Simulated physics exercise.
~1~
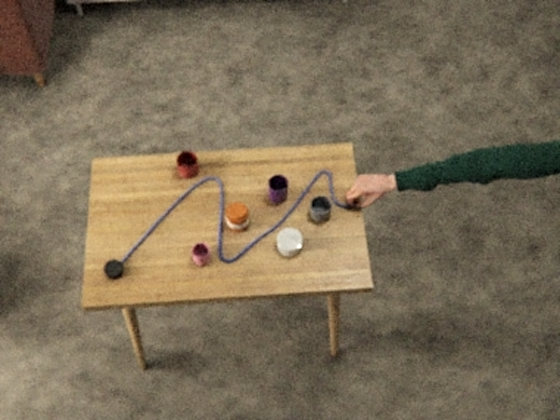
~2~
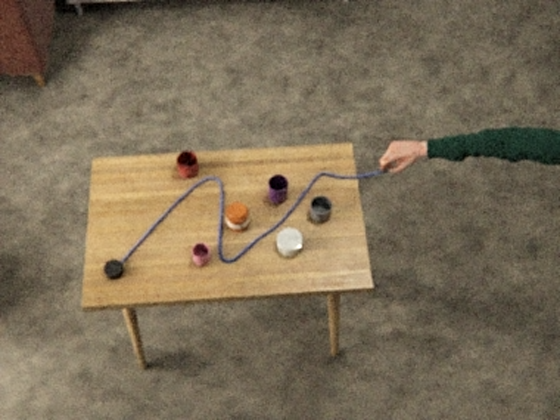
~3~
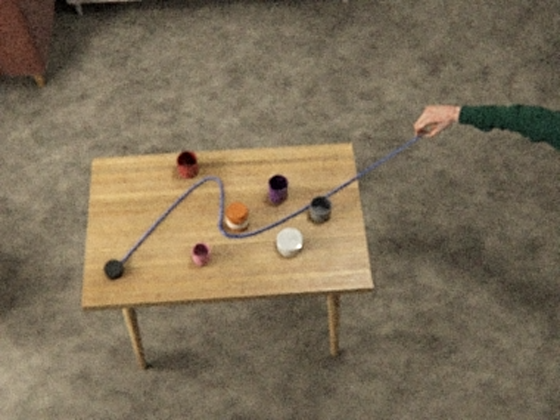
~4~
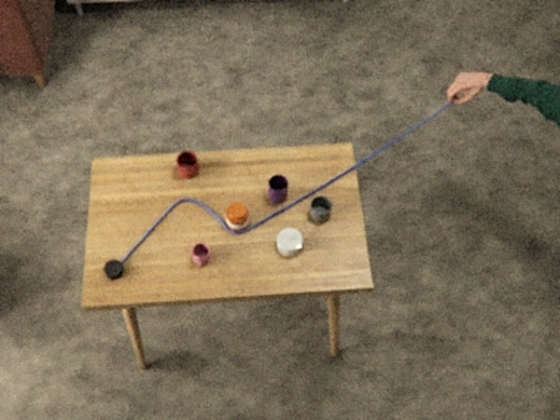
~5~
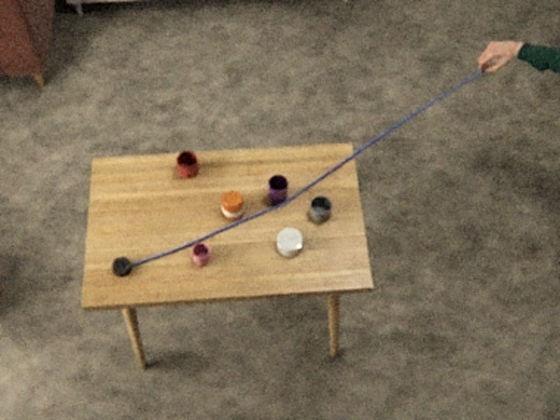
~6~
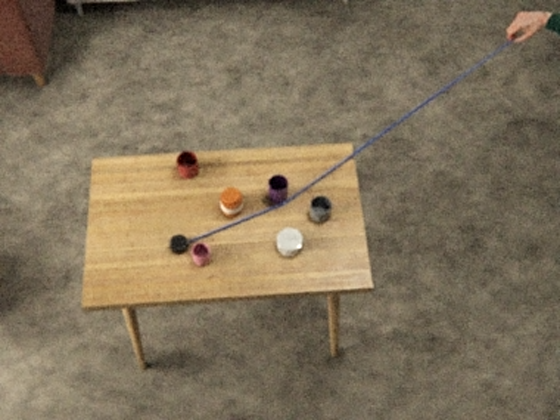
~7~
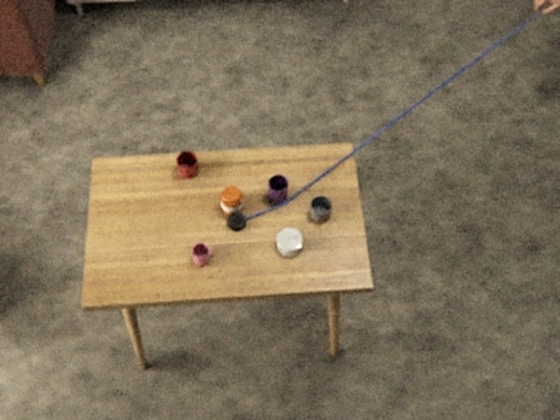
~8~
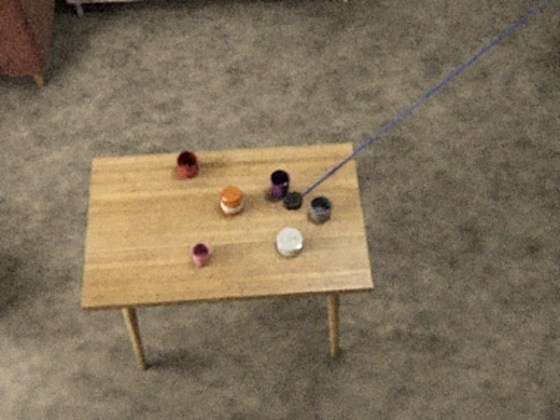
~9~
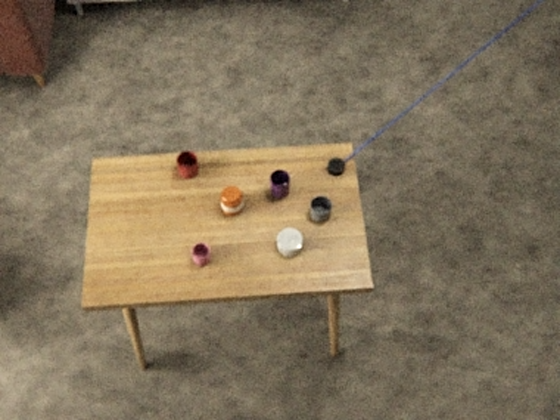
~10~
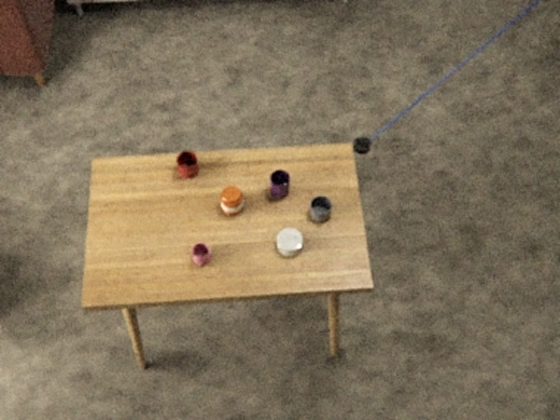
On a wooden side table, a hand pulls a blue lead, dragging a black puck past cups and off the corner.
